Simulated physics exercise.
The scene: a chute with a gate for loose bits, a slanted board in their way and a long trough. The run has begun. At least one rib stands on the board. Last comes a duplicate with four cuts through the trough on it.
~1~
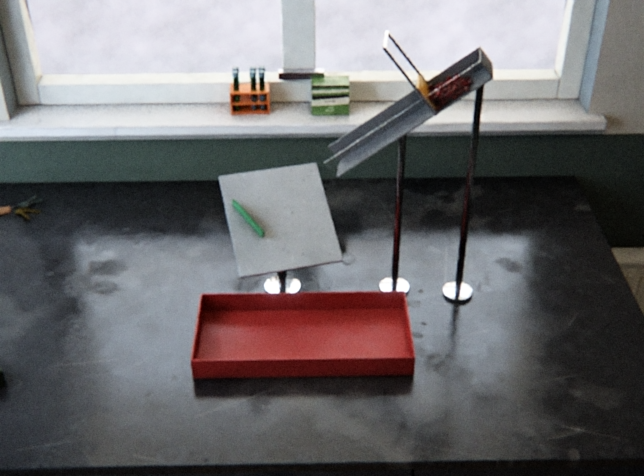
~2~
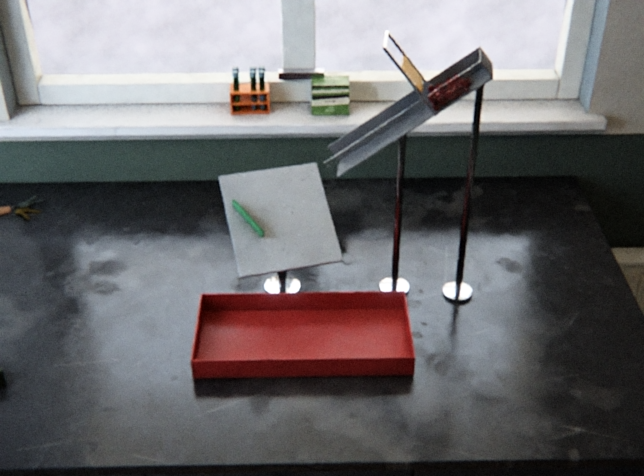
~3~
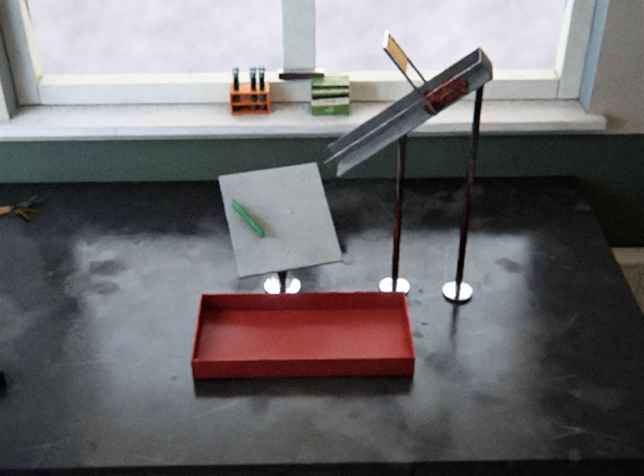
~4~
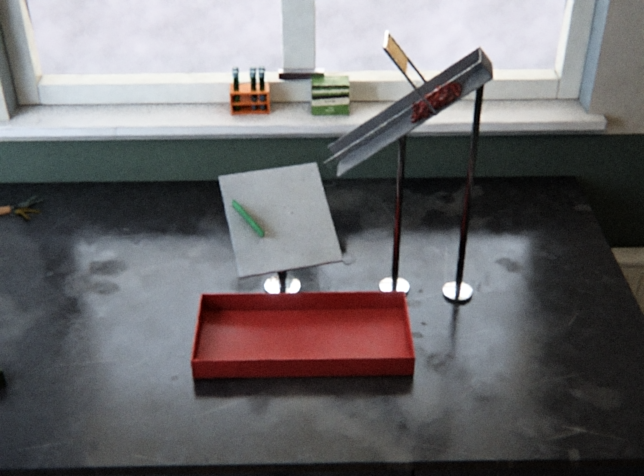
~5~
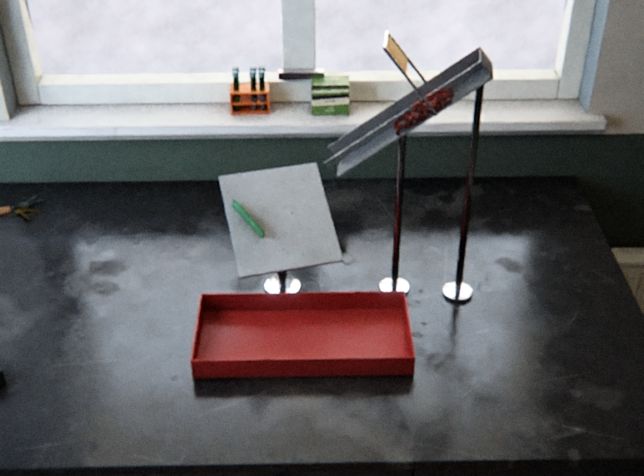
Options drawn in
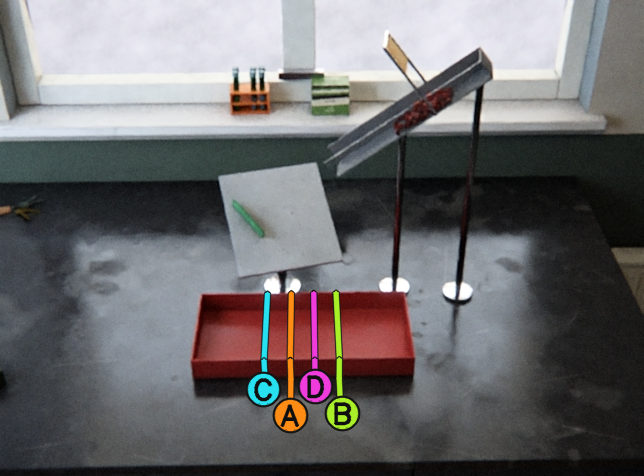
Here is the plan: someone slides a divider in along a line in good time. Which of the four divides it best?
A beats the others.
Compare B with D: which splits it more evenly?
The answer is D.
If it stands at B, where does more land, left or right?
More lands on the left.
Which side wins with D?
More lands on the left.
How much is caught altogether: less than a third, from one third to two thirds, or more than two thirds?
More than two thirds.
On the marked copy, line A crosses the front rim at (290, 359); line B crosses the front rim at (339, 358); line C crosses the front rim at (264, 359); line D crosses the front rim at (314, 358).
If A is chosen, of what is caught, about half on the left of the divider, about half on the right.
If B is chosen, of what is caught, nearly all on the left of the divider, a stray few on the right.
If C is chosen, of what is caught, a small part on the left of the divider, nearly all on the right.
If D is chosen, of what is caught, most on the left of the divider, about a quarter on the right.
